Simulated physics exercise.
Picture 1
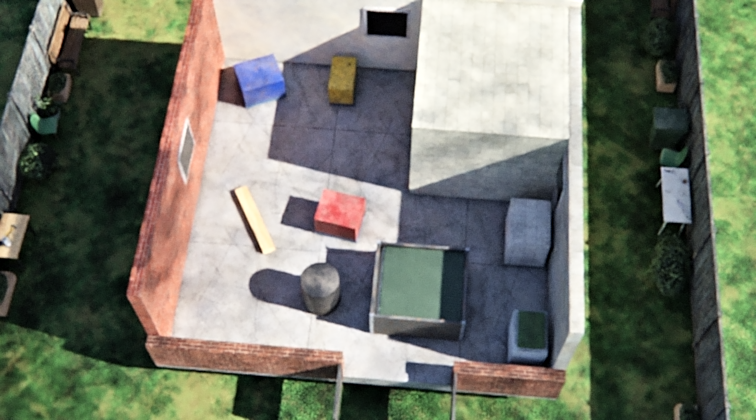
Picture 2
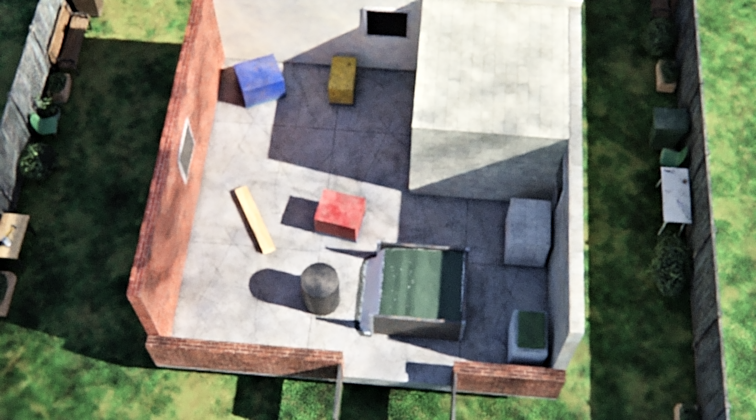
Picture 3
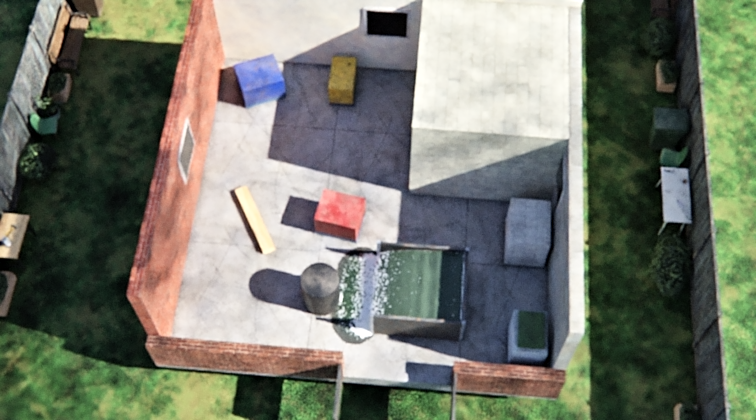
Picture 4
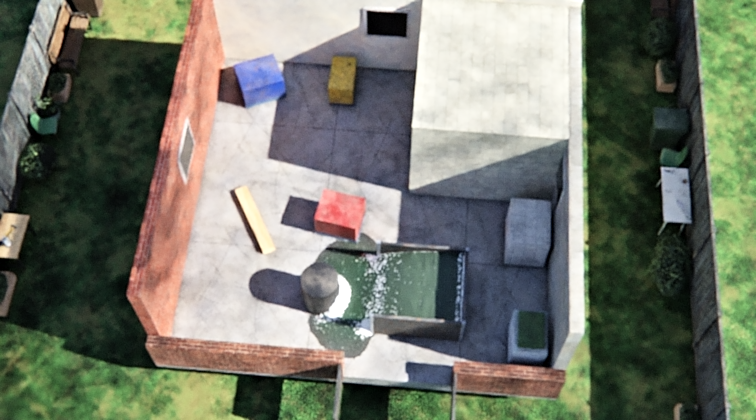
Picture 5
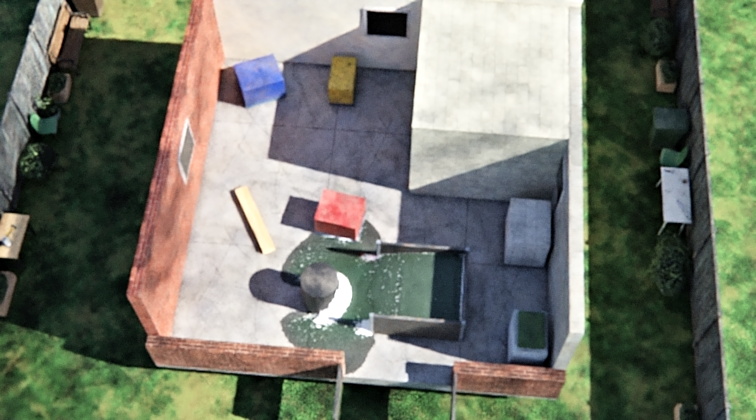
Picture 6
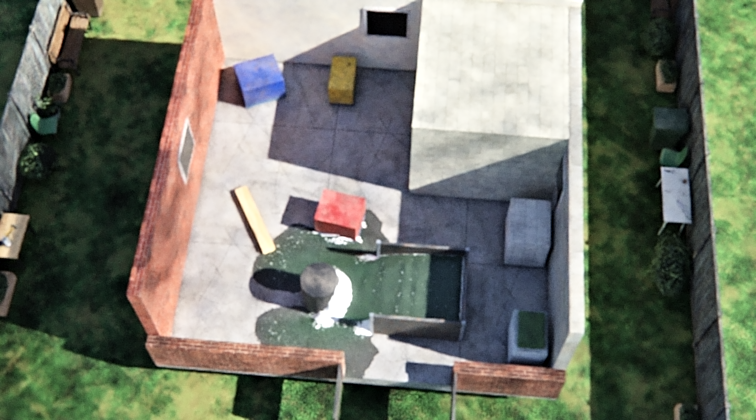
In the video, a tank of greenish water in a walled yard opens on its left side, and water pours out leftward, foaming around a dark cylinder and spreading across the paving toward the red box and wooden plank.
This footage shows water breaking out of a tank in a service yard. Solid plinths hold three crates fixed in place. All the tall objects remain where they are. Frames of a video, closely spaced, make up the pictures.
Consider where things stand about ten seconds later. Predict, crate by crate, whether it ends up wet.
One by one: Blue crate: Not safe. Yellow crate: Not safe. Red crate: Not safe.
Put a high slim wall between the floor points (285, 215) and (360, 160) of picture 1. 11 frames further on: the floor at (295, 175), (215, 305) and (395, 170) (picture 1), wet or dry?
In that order: Dry, flooded, not flooded.
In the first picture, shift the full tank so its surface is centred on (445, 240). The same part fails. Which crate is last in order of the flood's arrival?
Blue one.
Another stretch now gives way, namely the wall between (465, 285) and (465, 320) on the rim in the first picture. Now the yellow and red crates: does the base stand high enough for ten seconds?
As I see it, the yellow one is not reached, and the red one gets reached.
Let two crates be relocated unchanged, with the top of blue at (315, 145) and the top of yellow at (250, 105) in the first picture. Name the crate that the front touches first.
My guess is the crate marked red.
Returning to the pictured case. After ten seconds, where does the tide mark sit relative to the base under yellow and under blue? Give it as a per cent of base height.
Around 230 % and 200 %.
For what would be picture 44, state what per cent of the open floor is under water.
I'd say 65 per cent.
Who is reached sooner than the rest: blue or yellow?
The blue crate comes first.
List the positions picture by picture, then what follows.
In the first frame, the tank at (420, 284) is whole and still.
In the second frame, the front is at a hidden place, out from the gap at (377, 291).
In the third frame, water pours out at (377, 292) and has run to (353, 254).
In the fourth frame, water pours out at (377, 293) and has run to (340, 242).
In the fifth frame, the front is at (288, 264), out from the gap at (377, 293).
In the sixth frame, water pours out at (377, 293) and has run to (259, 262).
A moment on, water covers 30 % of the floor; the blue crate not reached, the yellow crate not reached, the red crate water round its plinth.
Next, water covers 45 % of the floor; the blue crate water round its plinth, the yellow crate not reached, the red crate water round its plinth.
Then, water covers 55 % of the floor; the blue crate water round its plinth, the yellow crate not reached, the red crate water round its plinth.
Later, water covers 65 % of the floor; the blue crate water round its plinth, the yellow crate water round its plinth, the red crate water round its plinth.
In the end, water covers 90 % of the floor; the blue crate was topped, the yellow crate was topped, the red crate was topped.
